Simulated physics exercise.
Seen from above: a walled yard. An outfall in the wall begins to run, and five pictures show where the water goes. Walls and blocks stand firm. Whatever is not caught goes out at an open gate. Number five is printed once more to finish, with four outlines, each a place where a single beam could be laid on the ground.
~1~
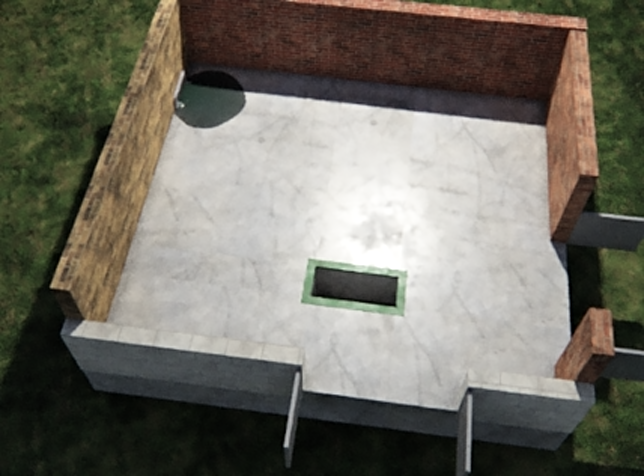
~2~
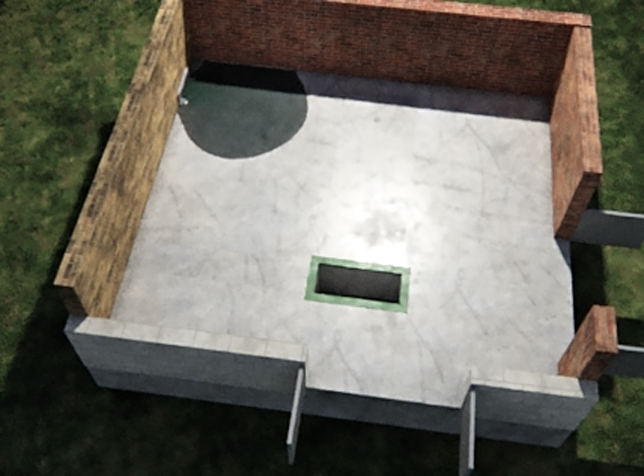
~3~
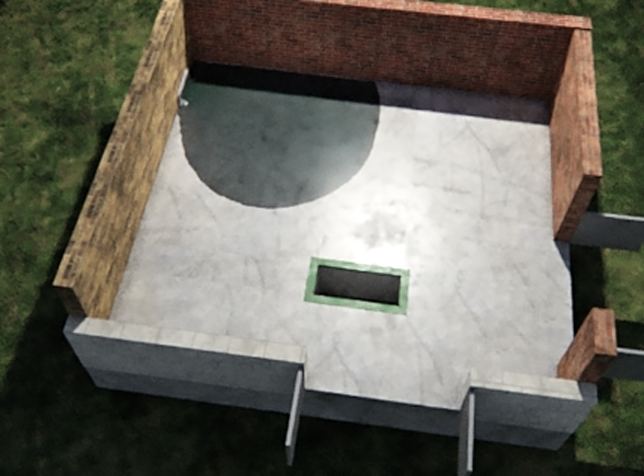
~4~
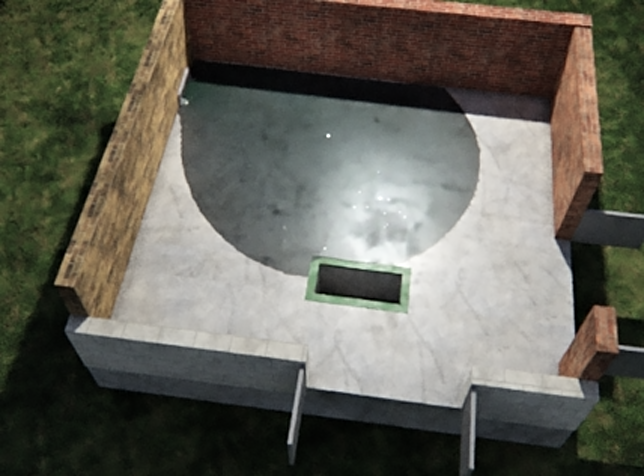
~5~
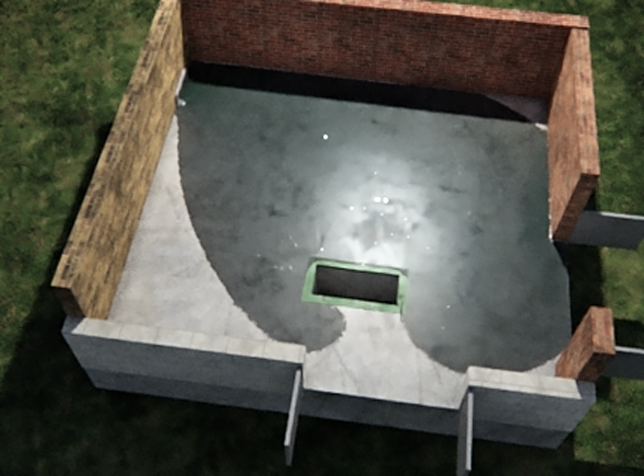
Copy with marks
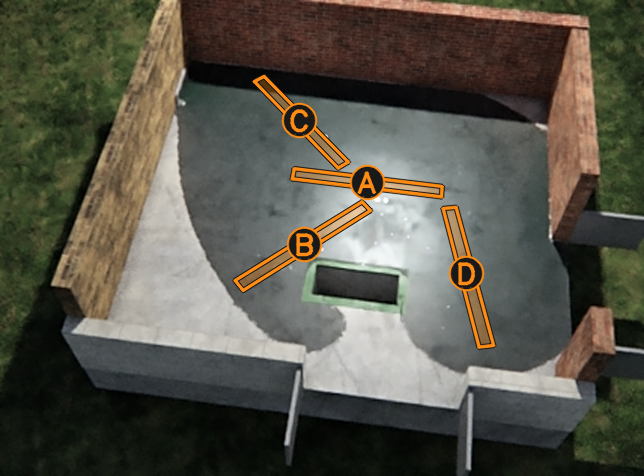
Walled yard seen from above, dark water spreading from the top left corner across the pale floor and reaching a green-edged drain.
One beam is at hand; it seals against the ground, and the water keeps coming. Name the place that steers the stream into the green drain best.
Position C does it best.
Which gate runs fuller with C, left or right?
The right gate.
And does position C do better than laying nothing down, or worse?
Better.
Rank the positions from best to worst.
Best to worst: C, D, A, B.
In orange, A from (293, 173) to (441, 191); B from (239, 285) to (366, 206); C from (259, 78) to (343, 165); D from (449, 207) to (486, 346).
Choosing A, about 14 % of the stream goes into the green drain, about 86 % out by the gates.
Choosing B, about 2 % of the stream goes into the green drain, about 98 % out by the gates.
Choosing C, about 43 % of the stream goes into the green drain, about 57 % out by the gates.
Choosing D, about 25 % of the stream goes into the green drain, about 75 % out by the gates.
